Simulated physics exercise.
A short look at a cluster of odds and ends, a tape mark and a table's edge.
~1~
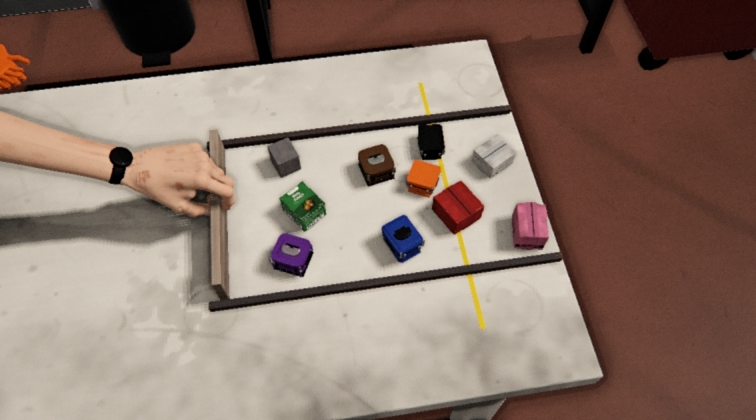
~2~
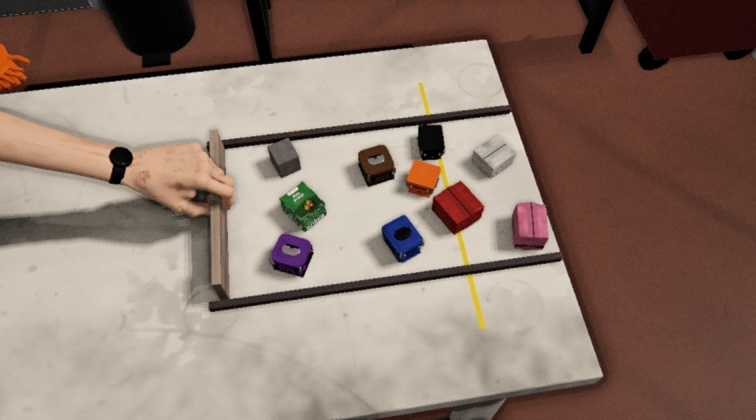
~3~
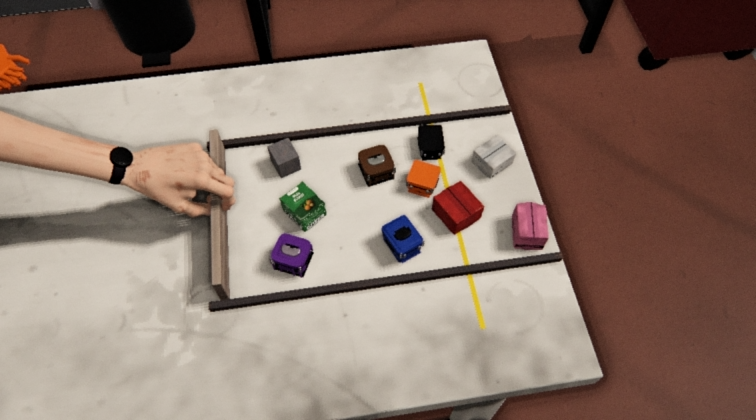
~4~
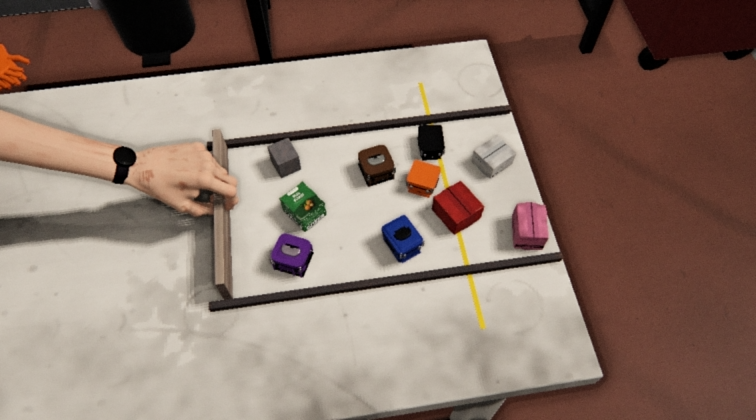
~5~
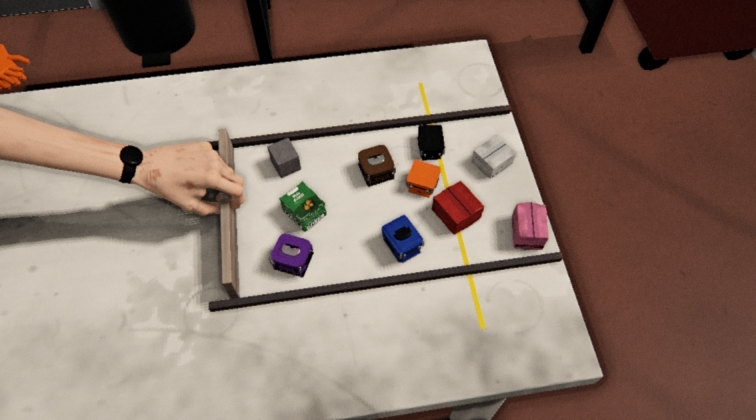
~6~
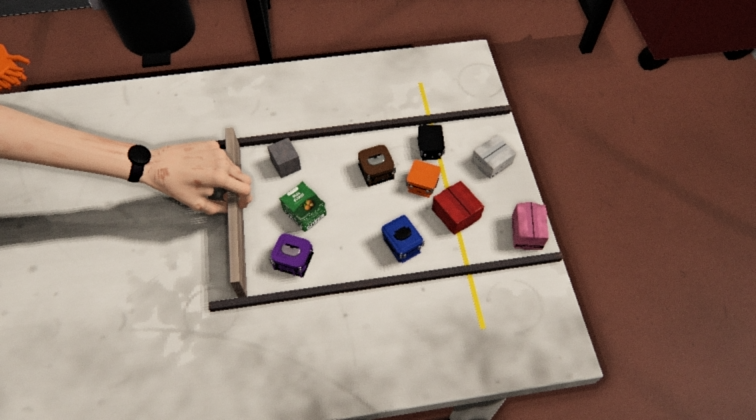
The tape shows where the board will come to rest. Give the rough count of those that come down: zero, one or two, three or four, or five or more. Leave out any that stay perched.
Outcome: The number that fall off is zero.
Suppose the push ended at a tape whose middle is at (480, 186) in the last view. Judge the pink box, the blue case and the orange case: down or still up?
The pink box comes down; the blue case survives; the orange case does not fall.
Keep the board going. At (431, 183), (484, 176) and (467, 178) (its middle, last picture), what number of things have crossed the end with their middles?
In that order 0, 3 and 1.
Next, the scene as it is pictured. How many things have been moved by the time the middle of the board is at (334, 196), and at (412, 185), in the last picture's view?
At the one place 3, at the other 8.
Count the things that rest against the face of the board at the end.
In contact: 3.
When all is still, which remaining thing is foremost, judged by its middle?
It is the pink box.
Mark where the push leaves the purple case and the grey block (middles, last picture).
The purple case at (475, 223), the grey block at (448, 138).
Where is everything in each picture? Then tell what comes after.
In the first picture, pink box (530, 226); white box (494, 157); red box (458, 208); board (219, 211); tape (448, 191).
In the second picture, white box (494, 157); brown case (376, 165).
In the third picture, red box (458, 208); grey block (285, 158).
In the fourth picture, pink box (530, 226); blue case (402, 239).
In the fifth picture, white box (494, 157); board (228, 210).
In the sixth picture, pink box (530, 226); white box (494, 157); red box (458, 208); board (235, 209); tape (448, 191).
Early on, none off yet; pink box at rest near (530, 226); white box at rest near (494, 157); red box at rest near (458, 208).
Finally, the number that fall off is zero.
